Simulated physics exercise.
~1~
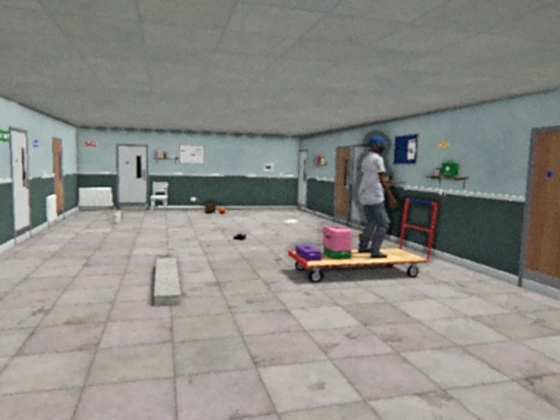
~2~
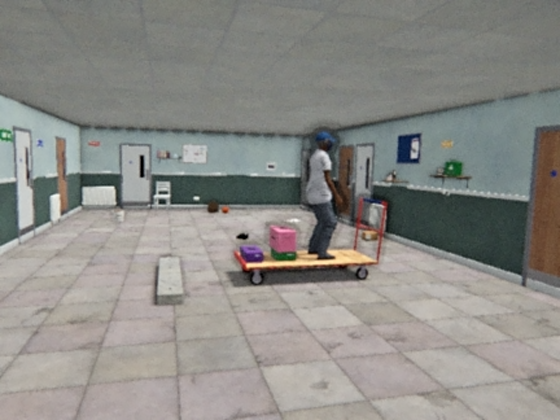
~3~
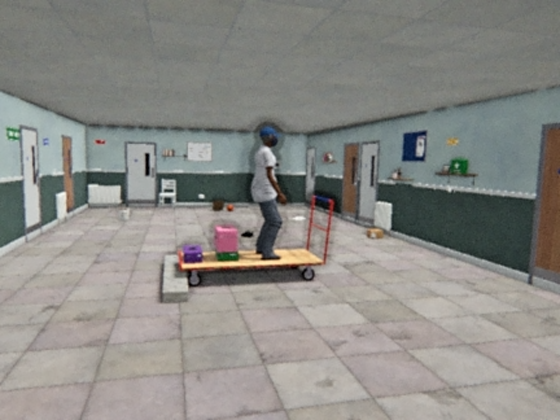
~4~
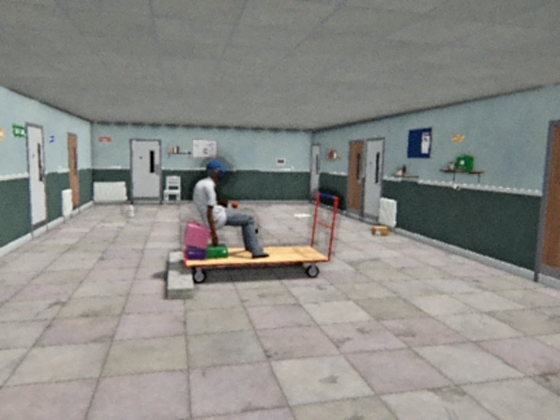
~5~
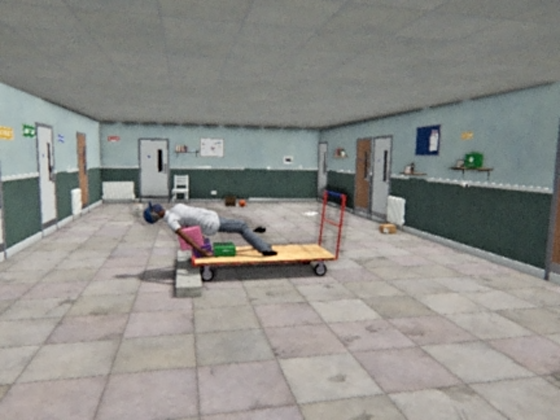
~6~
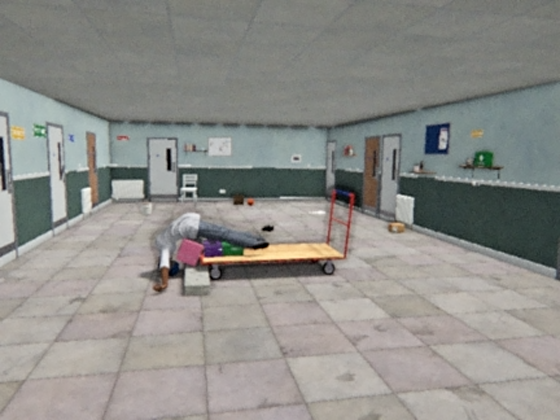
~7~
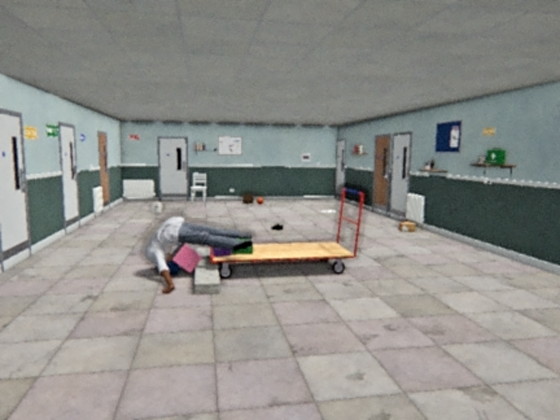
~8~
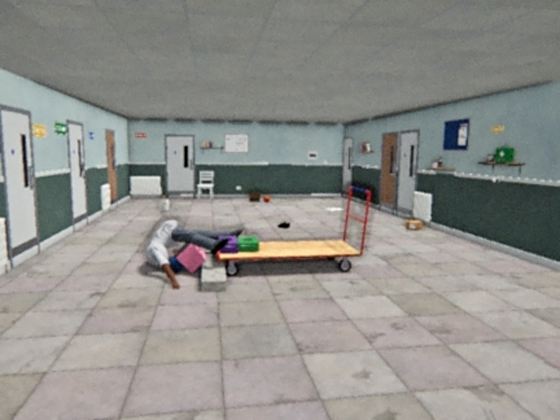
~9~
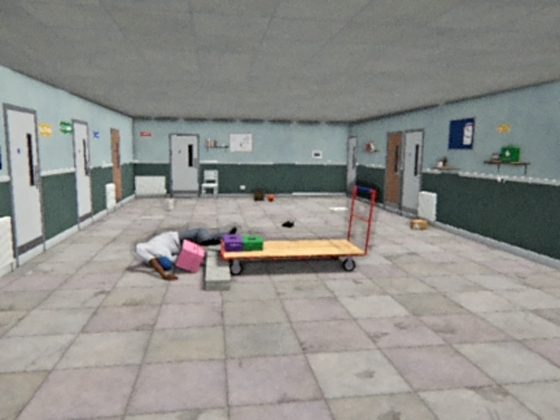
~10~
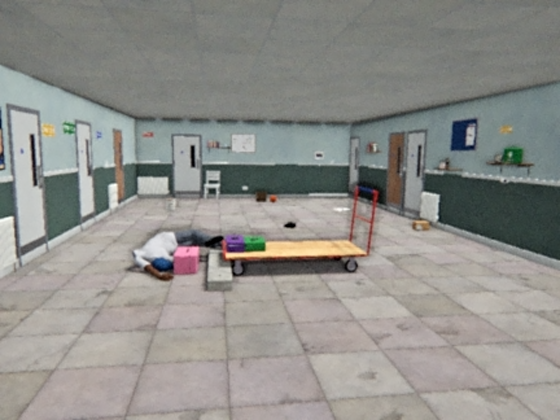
A trolley rolls left, stops at a kerb, and its rider and pink box tumble off.
